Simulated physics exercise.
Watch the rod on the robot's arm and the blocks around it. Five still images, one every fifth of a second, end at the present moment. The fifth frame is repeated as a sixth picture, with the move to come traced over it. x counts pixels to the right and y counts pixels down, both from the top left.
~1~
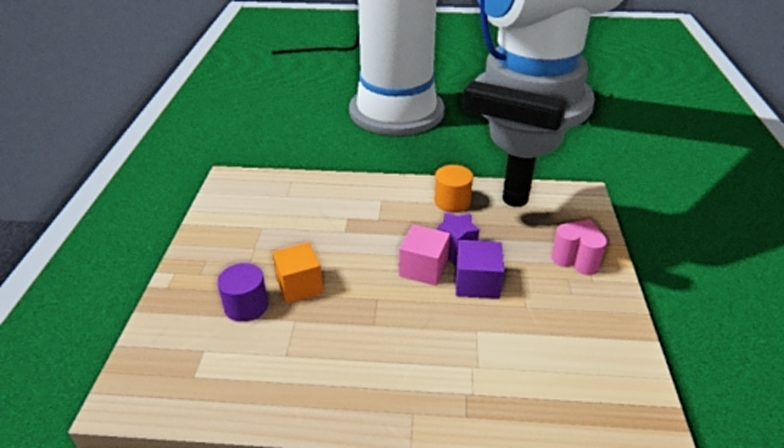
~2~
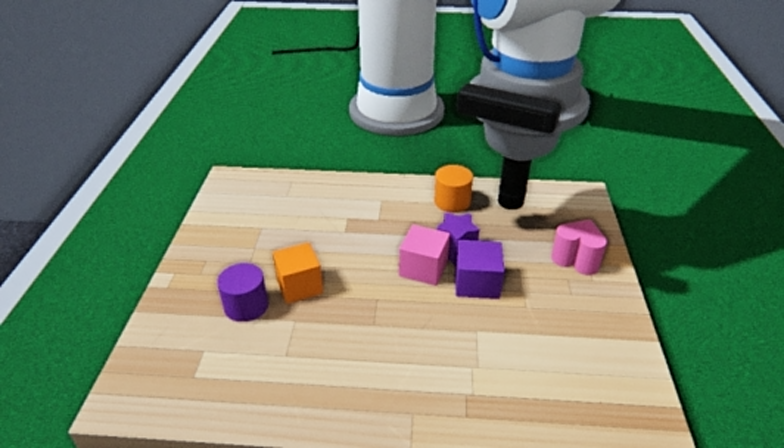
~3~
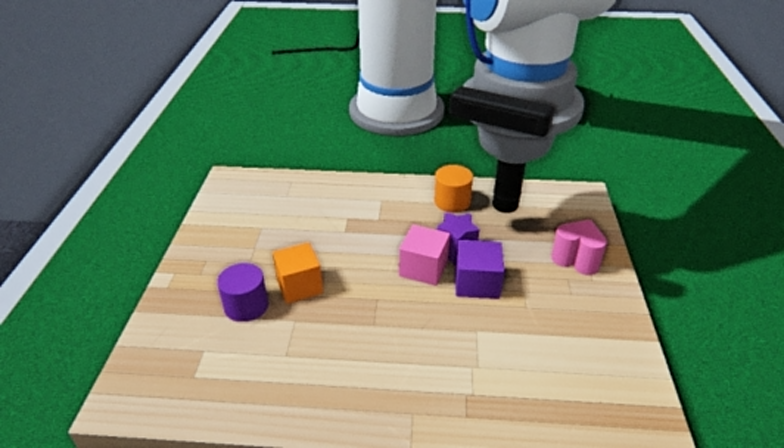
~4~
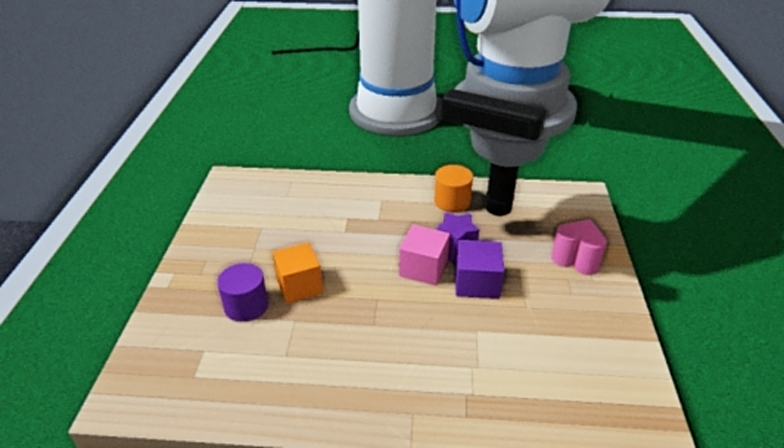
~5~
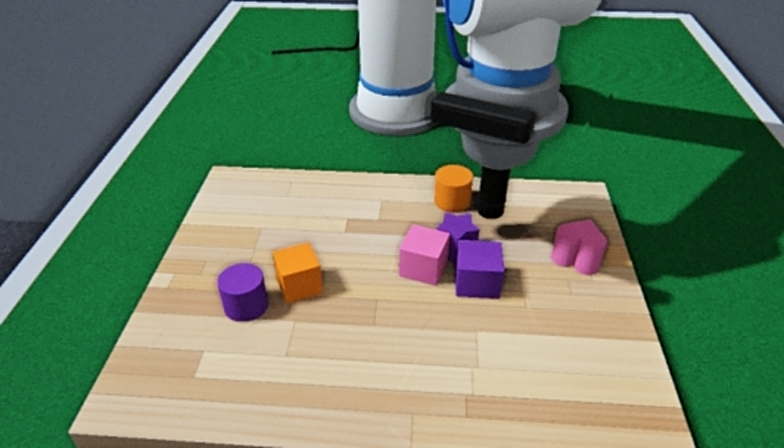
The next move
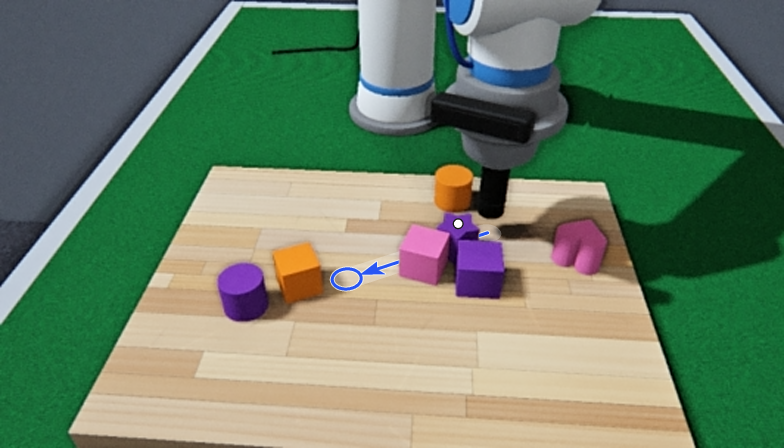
A robot arm with a black rod drifted slowly a short way to the left above a wooden board, nearing an orange cylinder, while the purple, pink and orange blocks all stayed still.
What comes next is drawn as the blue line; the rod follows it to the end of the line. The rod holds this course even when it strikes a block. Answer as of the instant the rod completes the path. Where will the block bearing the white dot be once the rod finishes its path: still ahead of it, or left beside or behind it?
Left aside or behind.
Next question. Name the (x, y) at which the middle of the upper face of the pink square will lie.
I predict (378, 299).
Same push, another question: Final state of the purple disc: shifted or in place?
That block will keep its spot.
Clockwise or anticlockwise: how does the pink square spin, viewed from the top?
Counterclockwise rotation.
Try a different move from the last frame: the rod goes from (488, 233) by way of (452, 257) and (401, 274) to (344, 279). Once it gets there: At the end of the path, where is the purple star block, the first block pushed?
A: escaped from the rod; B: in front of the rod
B - in front of the rod.
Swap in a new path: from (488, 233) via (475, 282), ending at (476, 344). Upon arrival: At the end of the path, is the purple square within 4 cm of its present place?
The answer is no.
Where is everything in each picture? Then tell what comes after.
Rod's lower end (515, 200); purple disc (240, 278); orange square (296, 258); pink square (425, 240); purple star block (458, 224), in the first picture.
Rod (511, 203); blocks still, in the second picture.
Rod (505, 206); blocks still, in the third picture.
Rod (498, 209); blocks still, in the fourth picture.
Rod (490, 212); purple disc (240, 278); orange square (296, 258); pink square (425, 240); purple star block (458, 224), in the fifth picture.
Drawn move, straight from (488, 233) to (347, 279); the dot is on the purple star block.
On the path given first. One third of the way, rod (445, 227); pink square (398, 260); purple star block (425, 238), turned 15° anticlockwise.
Two thirds of the way, rod (396, 242); pink square (379, 287), turned 30° anticlockwise; purple star block (388, 255), turned 55° anticlockwise.
At the end, rod (345, 258); purple disc still; orange square still; pink square (378, 299), turned 35° anticlockwise; purple star block (365, 268), turned 110° anticlockwise.
